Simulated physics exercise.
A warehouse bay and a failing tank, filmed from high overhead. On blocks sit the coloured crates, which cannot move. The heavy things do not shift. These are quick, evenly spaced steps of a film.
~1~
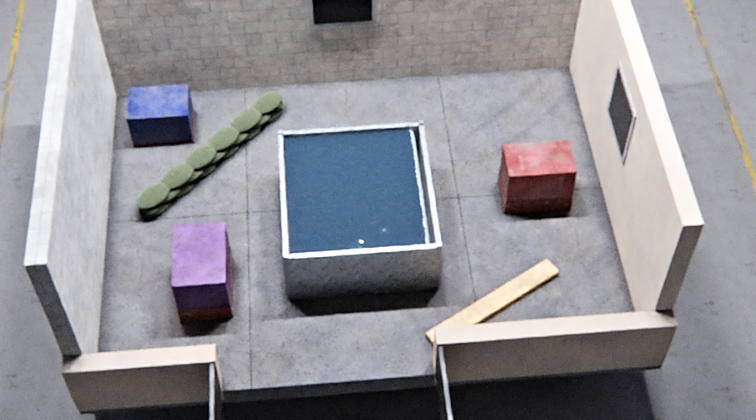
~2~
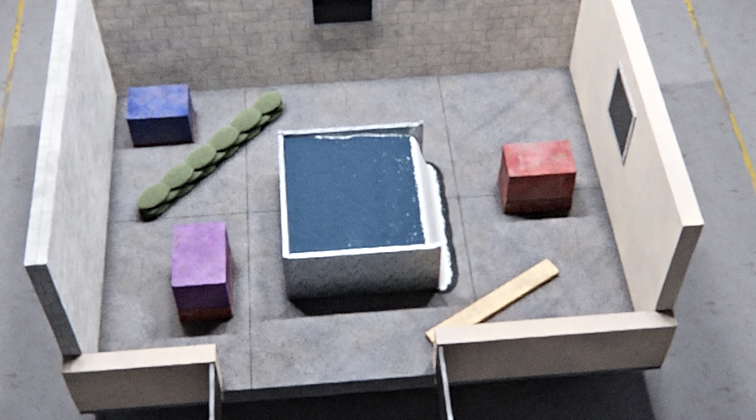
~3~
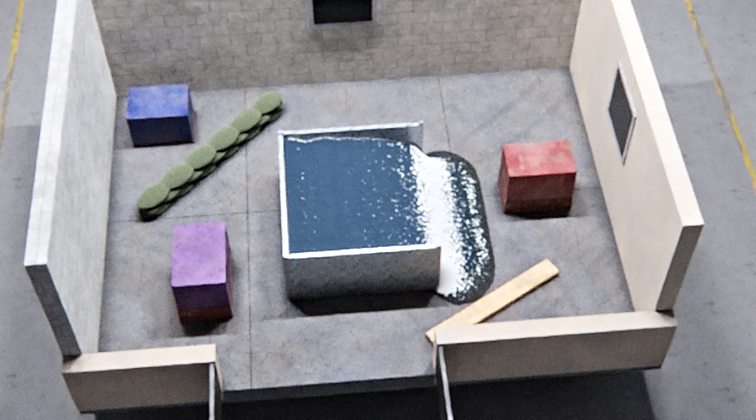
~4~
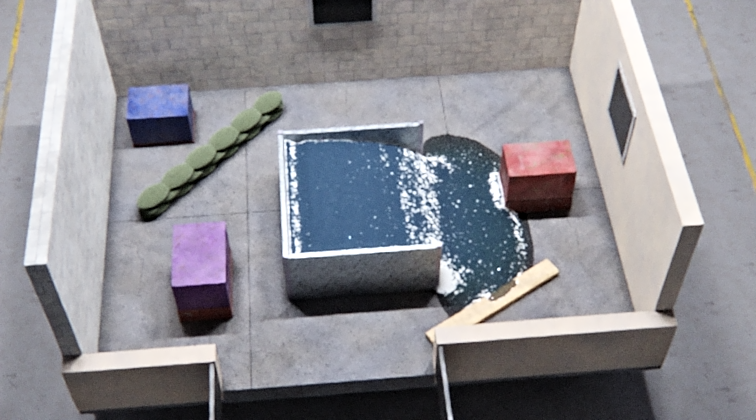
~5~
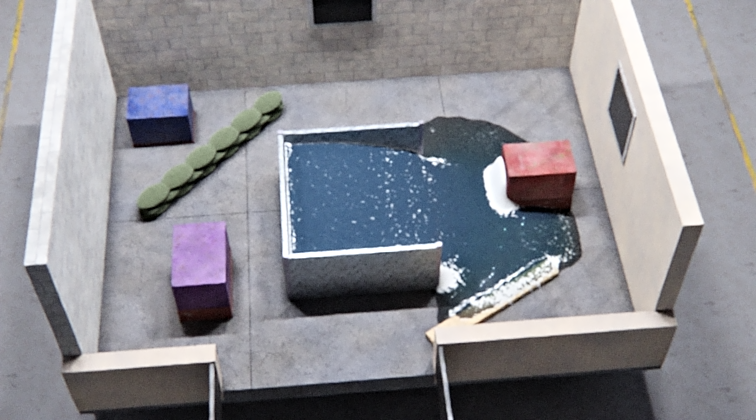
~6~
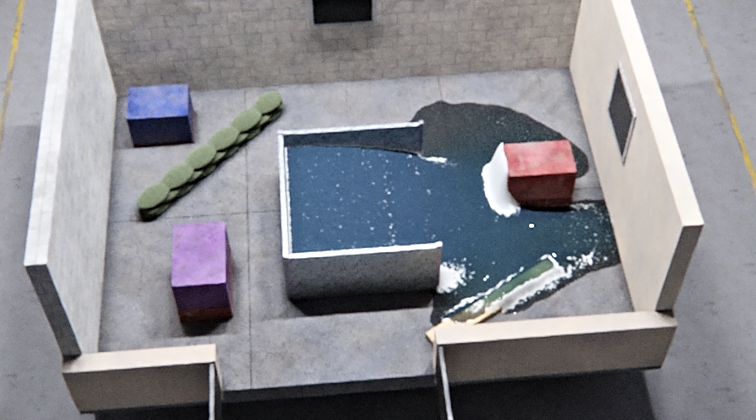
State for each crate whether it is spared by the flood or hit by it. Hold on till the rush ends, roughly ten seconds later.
The purple crate is spared; the blue crate is hit; the red crate is hit.
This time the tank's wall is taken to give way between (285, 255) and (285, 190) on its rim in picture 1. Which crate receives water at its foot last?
My pick is the one in red.
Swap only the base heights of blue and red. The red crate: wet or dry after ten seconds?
The red one gets flooded.
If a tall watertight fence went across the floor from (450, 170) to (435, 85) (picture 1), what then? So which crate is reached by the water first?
Looks like the crate marked red.
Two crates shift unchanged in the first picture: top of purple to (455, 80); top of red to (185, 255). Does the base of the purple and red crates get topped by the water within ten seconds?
Note: Purple crate flooded, red crate untouched.
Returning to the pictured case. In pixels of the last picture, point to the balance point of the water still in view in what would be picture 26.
I reckon somewhere around (486, 207).
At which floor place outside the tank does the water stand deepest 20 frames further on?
Somewhere near (584, 126), I think.
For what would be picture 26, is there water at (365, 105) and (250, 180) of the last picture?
Going in order, I'd say drenched for the first and clear for the second.
A moment on, water covers 40 % of the floor; the purple crate not reached, the blue crate not reached, the red crate water round its plinth.
Next, water covers 40 % of the floor; the purple crate not reached, the blue crate not reached, the red crate water round its plinth.
Then, water covers 60 % of the floor; the purple crate water round its plinth, the blue crate not reached, the red crate water round its plinth.
Later, water covers 95 % of the floor; the purple crate water round its plinth, the blue crate water round its plinth, the red crate water round its plinth.
In the end, water covers 95 % of the floor; the purple crate stayed above the water, the blue crate was topped, the red crate was topped.
